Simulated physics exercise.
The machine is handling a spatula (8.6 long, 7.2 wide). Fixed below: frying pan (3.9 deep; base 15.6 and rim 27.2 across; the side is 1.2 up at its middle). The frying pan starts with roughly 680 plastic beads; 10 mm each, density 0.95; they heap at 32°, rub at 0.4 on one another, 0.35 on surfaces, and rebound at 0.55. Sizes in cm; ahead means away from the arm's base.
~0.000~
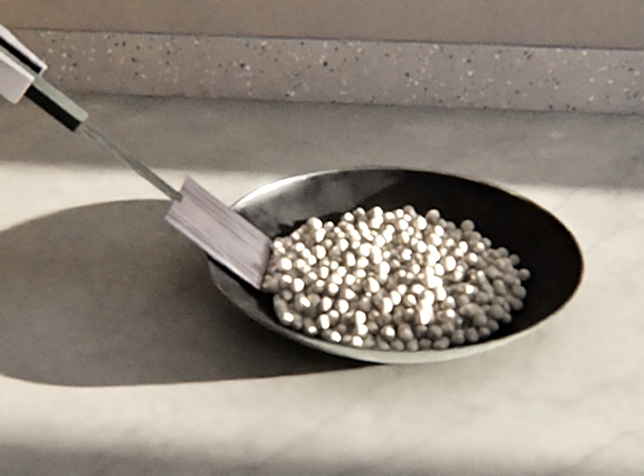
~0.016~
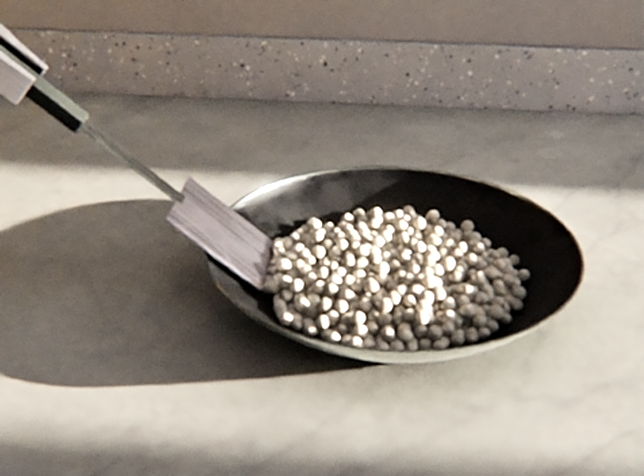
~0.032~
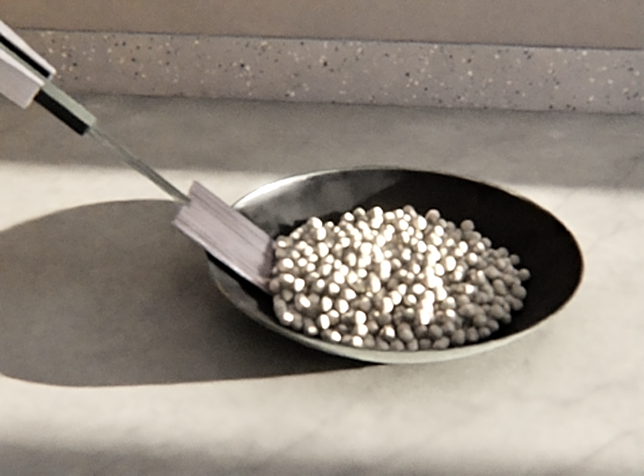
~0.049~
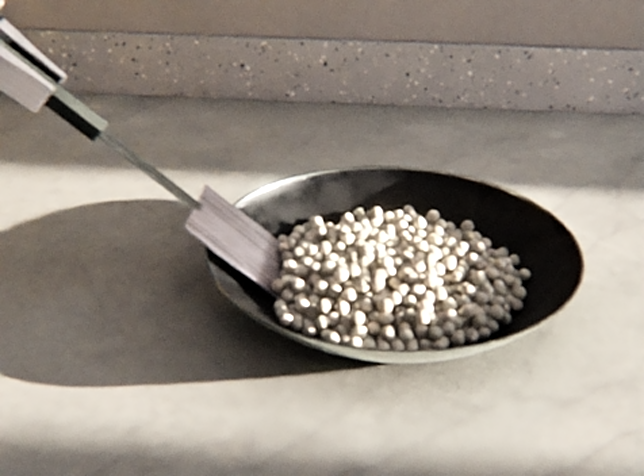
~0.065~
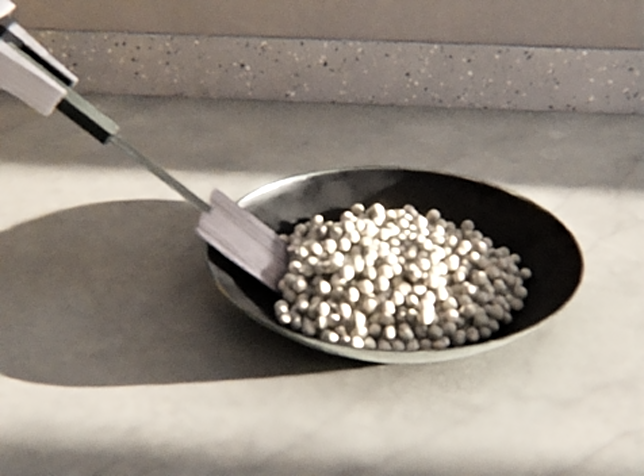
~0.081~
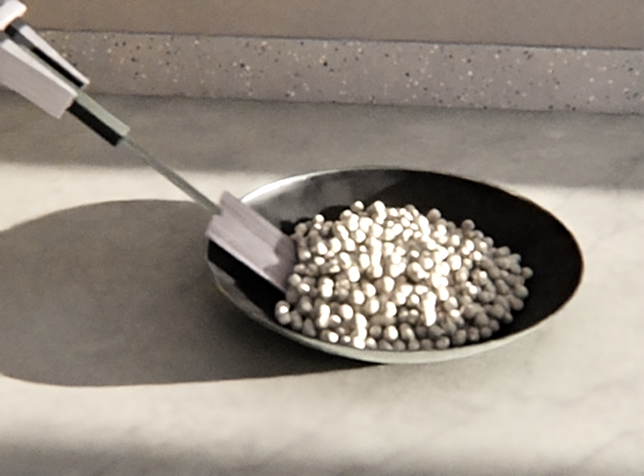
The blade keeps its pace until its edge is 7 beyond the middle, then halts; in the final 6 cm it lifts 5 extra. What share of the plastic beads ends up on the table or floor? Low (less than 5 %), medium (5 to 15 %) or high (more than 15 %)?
On the table or floor the share is low, less than 5 %.
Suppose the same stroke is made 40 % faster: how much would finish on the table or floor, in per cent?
It would be near 5 per cent.
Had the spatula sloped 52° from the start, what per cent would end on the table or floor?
Then about 0 per cent.
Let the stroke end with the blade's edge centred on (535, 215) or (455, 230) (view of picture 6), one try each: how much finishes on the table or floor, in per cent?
About 10 and 0 per cent.
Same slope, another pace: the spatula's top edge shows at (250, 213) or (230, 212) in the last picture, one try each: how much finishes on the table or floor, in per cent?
About 10 and 10 per cent.
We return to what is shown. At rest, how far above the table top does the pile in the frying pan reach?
Roughly 5.0 cm.
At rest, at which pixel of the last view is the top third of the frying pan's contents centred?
Near (493, 265).
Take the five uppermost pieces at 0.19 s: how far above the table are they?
About 3 cm.
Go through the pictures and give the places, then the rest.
In the first picture, spatula top edge at (176, 196), sloping 40°; upper third of the load around (385, 264), from x 265 to 525, top at y 210; 676 in the frying pan.
In the second picture, spatula top edge at (177, 197), sloping 40°; upper third of the load around (385, 264), from x 265 to 525, top at y 210.
In the third picture, spatula top edge at (184, 201), sloping 40°; upper third of the load around (383, 265), from x 275 to 525, top at y 210.
In the fourth picture, spatula top edge at (195, 205), sloping 40°; upper third of the load around (383, 263), from x 280 to 525, top at y 210.
In the fifth picture, spatula top edge at (205, 208), sloping 40°; upper third of the load around (388, 262), from x 280 to 525, top at y 210.
In the sixth picture, spatula top edge at (216, 210), sloping 40°; upper third of the load around (391, 262), from x 280 to 525, top at y 210; 676 in the frying pan.
By 0.19 s, sloping 40°, highest piece 4 above the table; 676 in the frying pan.
By 0.29 s, sloping 40°, highest piece 5 above the table; 676 in the frying pan.
By 0.54 s, sloping 40°, highest piece 5 above the table; 667 in the frying pan, 8 on the table or floor, 1 on the blade or in flight.
By 1.59 s, sloping 40°, highest piece 5 above the table; 667 in the frying pan, 9 on the table or floor.
Final count, 667 in the frying pan, 9 on the table or floor. That is 1 % on the table or floor.
